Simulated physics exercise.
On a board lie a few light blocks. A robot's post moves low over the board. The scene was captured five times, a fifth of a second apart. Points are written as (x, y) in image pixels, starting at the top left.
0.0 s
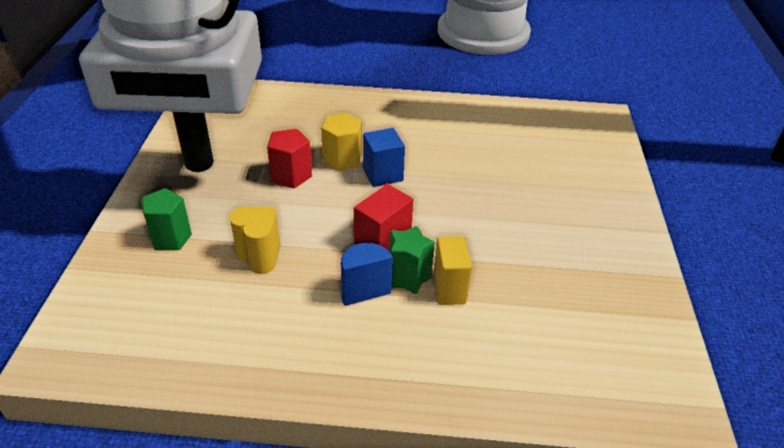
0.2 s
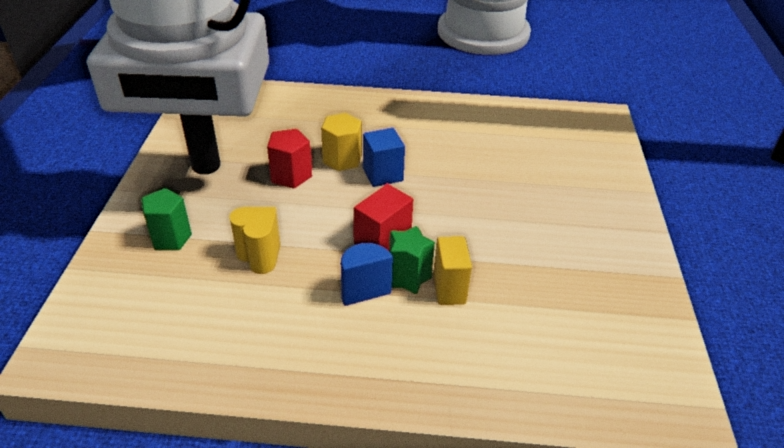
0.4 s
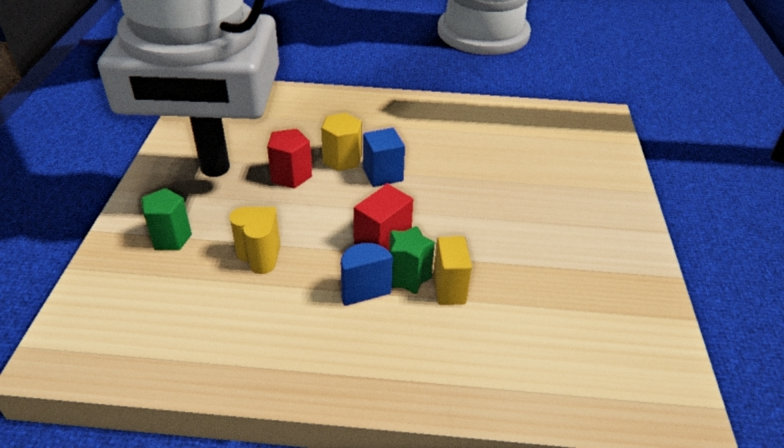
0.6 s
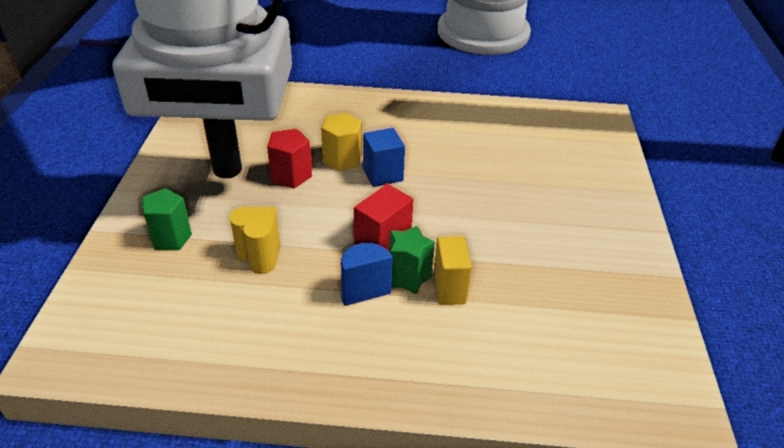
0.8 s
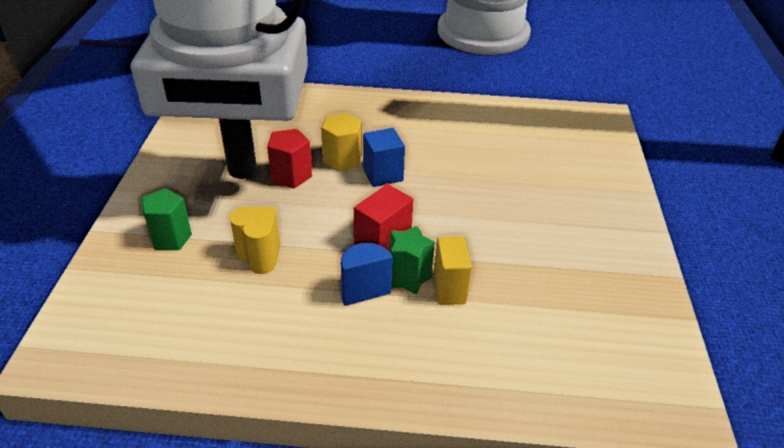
A robot's black post moves slowly right over the board toward the red pentagonal block.
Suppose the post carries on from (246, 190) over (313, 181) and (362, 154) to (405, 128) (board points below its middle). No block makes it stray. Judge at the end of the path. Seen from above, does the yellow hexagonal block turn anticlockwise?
No.
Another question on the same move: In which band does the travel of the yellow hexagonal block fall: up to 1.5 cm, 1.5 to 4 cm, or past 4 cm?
Verdict: More than 4 cm.
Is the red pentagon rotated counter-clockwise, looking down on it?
Answer: Yes.
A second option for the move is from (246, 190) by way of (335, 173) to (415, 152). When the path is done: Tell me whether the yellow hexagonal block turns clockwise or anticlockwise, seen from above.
Clockwise rotation.
The first path, step by step. One third of the way, post at (313, 163); red pentagon at (330, 126), turned 40° anticlockwise; yellow hexagonal block at (362, 112).
Two thirds of the way, post at (363, 136); red pentagon at (349, 102); yellow hexagonal block at (380, 91), turned 85° clockwise.
At the end, post at (405, 111); red pentagon at (350, 100), turned 140° anticlockwise; yellow hexagonal block at (387, 80), turned 30° clockwise; blue square in place.
